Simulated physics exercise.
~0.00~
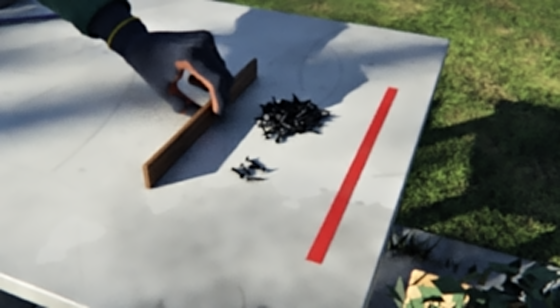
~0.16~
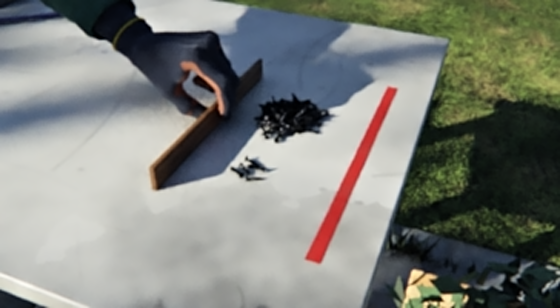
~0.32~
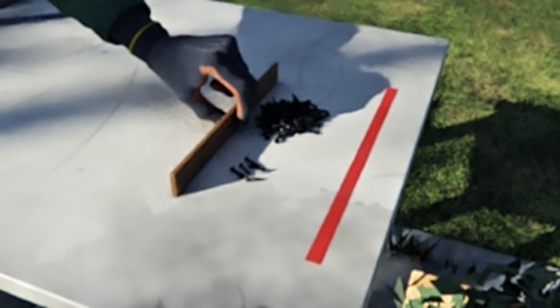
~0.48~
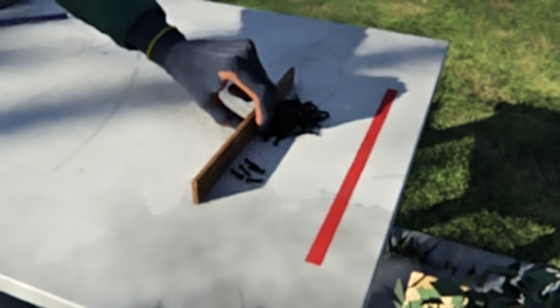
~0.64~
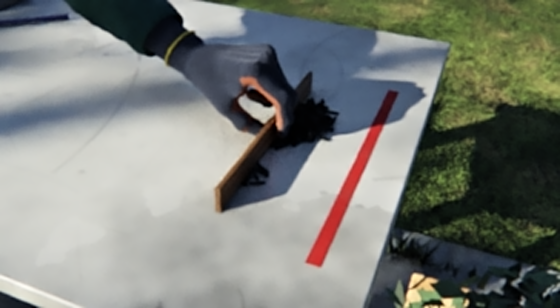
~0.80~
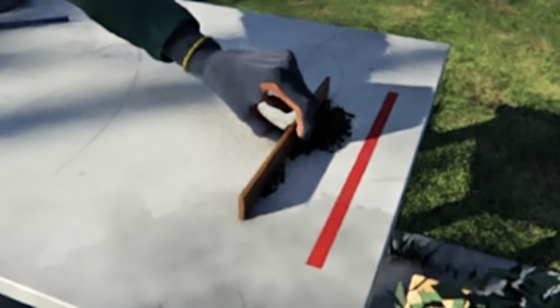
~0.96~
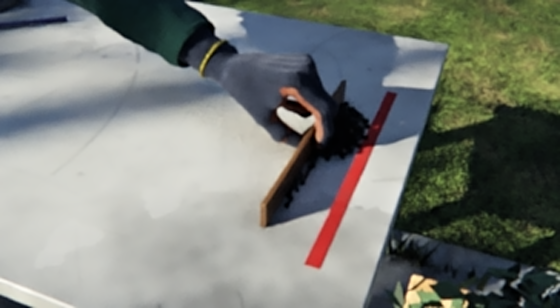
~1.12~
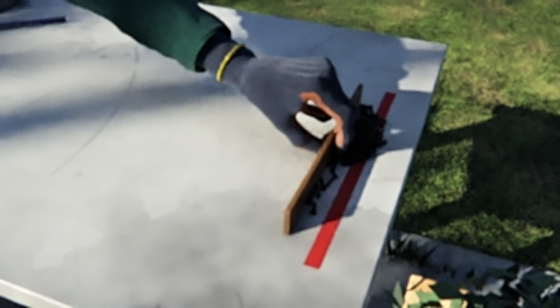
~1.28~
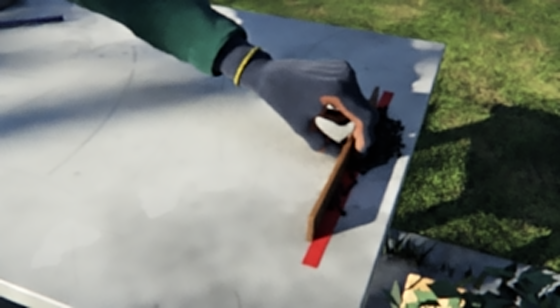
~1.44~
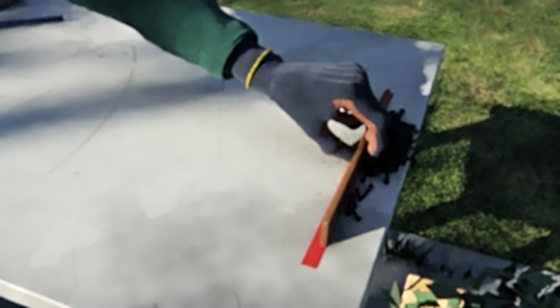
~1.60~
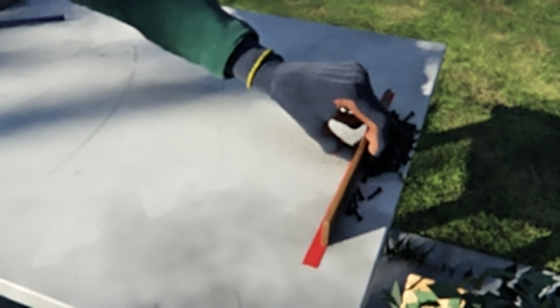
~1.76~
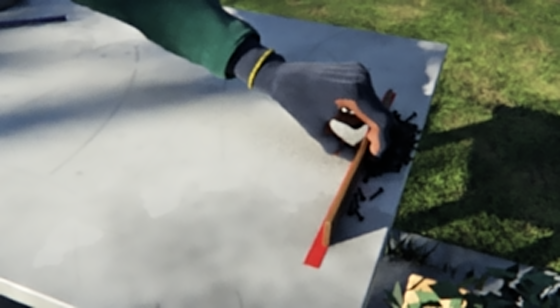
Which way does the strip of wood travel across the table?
It moves to the right, towards the red tape near the end of the table.
A hand pushes two dark piles with wood, stopping at red tape as some spill over.
